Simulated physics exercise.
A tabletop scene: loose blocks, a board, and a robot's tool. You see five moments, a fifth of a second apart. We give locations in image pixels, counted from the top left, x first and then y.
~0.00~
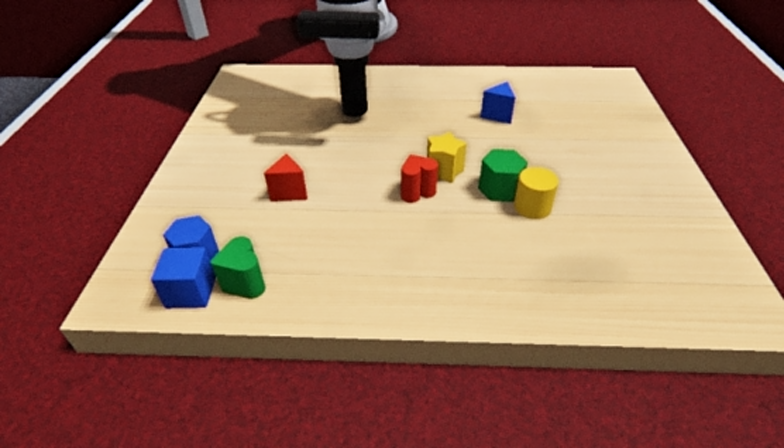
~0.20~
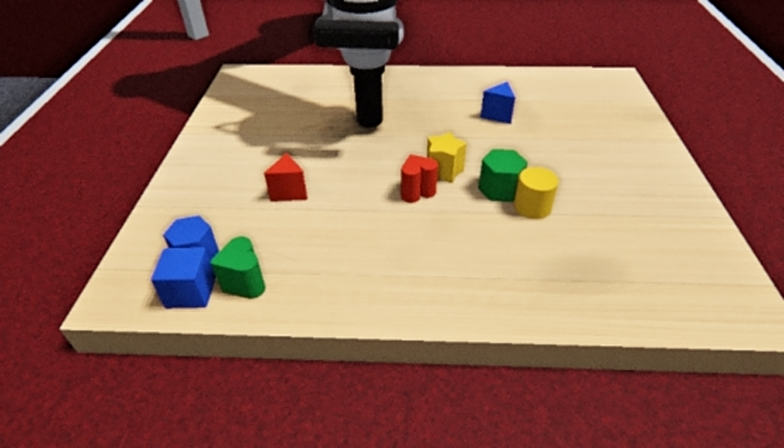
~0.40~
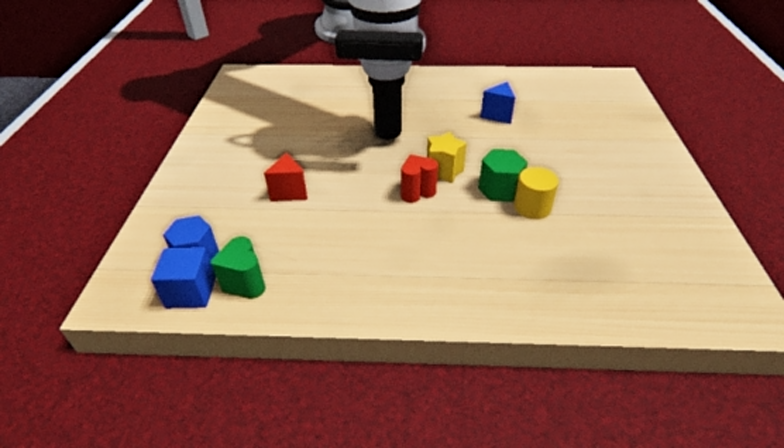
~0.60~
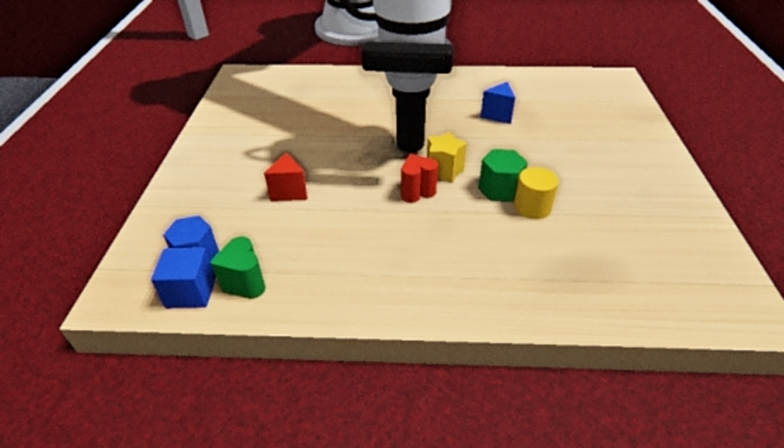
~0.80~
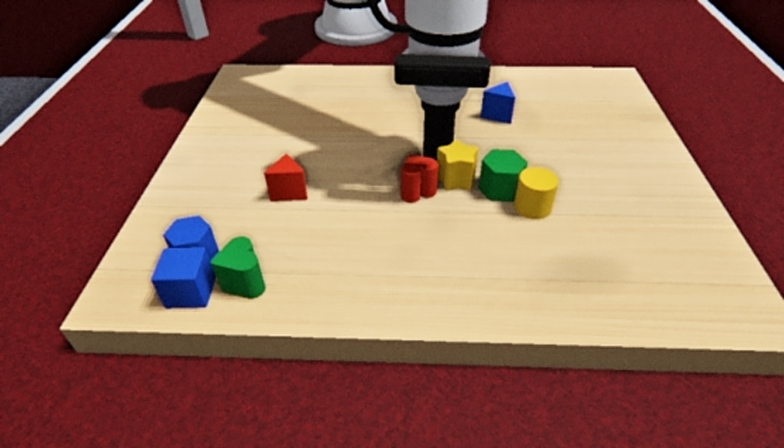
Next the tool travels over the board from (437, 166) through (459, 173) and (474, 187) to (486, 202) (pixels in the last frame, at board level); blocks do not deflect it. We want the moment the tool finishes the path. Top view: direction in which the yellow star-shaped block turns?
From above, counter-clockwise.
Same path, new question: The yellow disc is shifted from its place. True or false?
That is true.
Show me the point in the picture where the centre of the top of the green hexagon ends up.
The answer is (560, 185).
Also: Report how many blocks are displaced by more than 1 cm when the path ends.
That push would leave three or more blocks displaced by more than about 1 cm.
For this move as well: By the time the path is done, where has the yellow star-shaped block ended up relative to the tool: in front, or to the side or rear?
Still in front.
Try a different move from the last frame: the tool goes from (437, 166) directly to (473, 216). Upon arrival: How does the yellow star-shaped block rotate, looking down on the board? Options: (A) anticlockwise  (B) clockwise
Correct choice: A.
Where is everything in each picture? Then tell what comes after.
Tool tip (355, 111); block tops, red heart block (418, 163); yellow star-shaped block (446, 143); green hexagon (505, 160); yellow disc (539, 178), in the first frame.
Tool (370, 122); blocks unchanged, in the second frame.
Tool (388, 133); blocks unchanged, in the third frame.
Tool (410, 146); blocks unchanged, in the fourth frame.
Tool (437, 159); red heart block (418, 163); yellow star-shaped block (459, 151); green hexagon (505, 160); yellow disc (539, 178), in the fifth frame.
On the path given first. Halfway along, tool (468, 173); yellow star-shaped block (492, 167); green hexagon (531, 172); yellow disc (567, 189).
At the end, tool (487, 195); red heart block in place; yellow star-shaped block (520, 189), turned 20° anticlockwise; green hexagon (560, 185), turned 20° anticlockwise; yellow disc (603, 200).
